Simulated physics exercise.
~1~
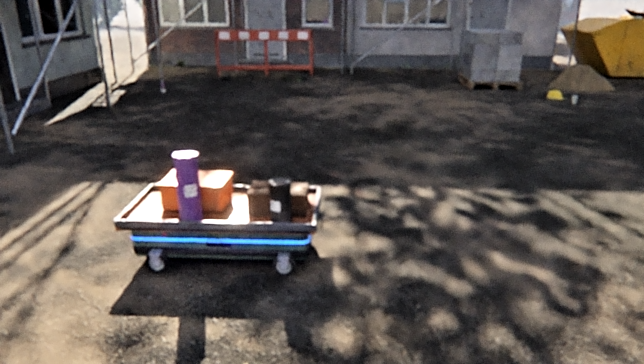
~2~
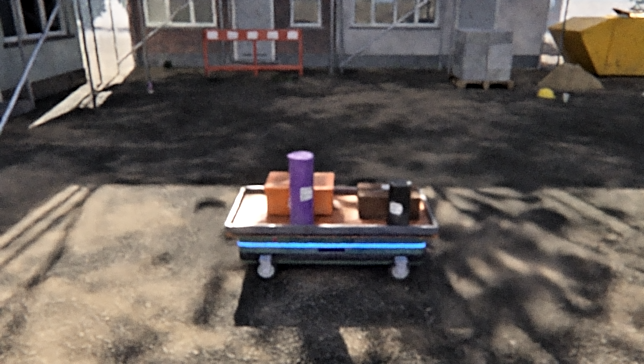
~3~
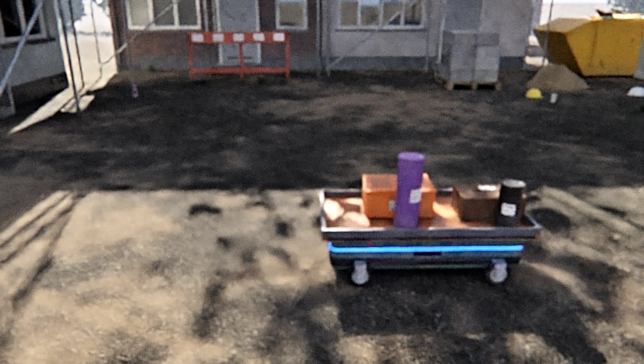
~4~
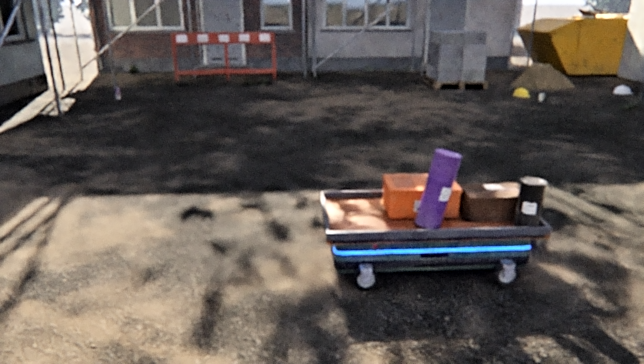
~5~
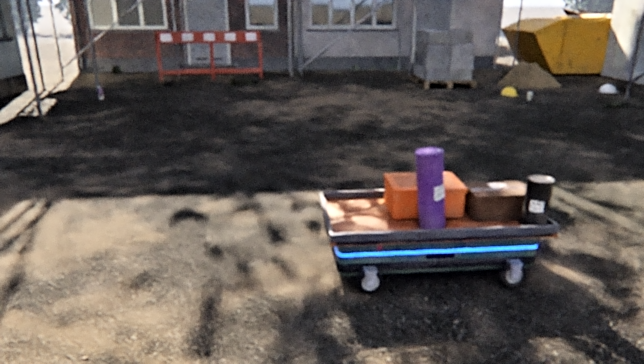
A low robot cart with a blue light strip rolls to the right across a sunlit, shadow-dappled yard, carrying an orange tote, a purple canister, a brown box and a black canister. Behind it stand a building, a red and white barrier and a yellow skip. As the cart comes to a halt, its load shifts toward the right end of the deck. The purple canister then tips to the right, leaning over beside the orange tote. It rocks back upright, and the cart rests with both canisters standing and all the items still aboard.
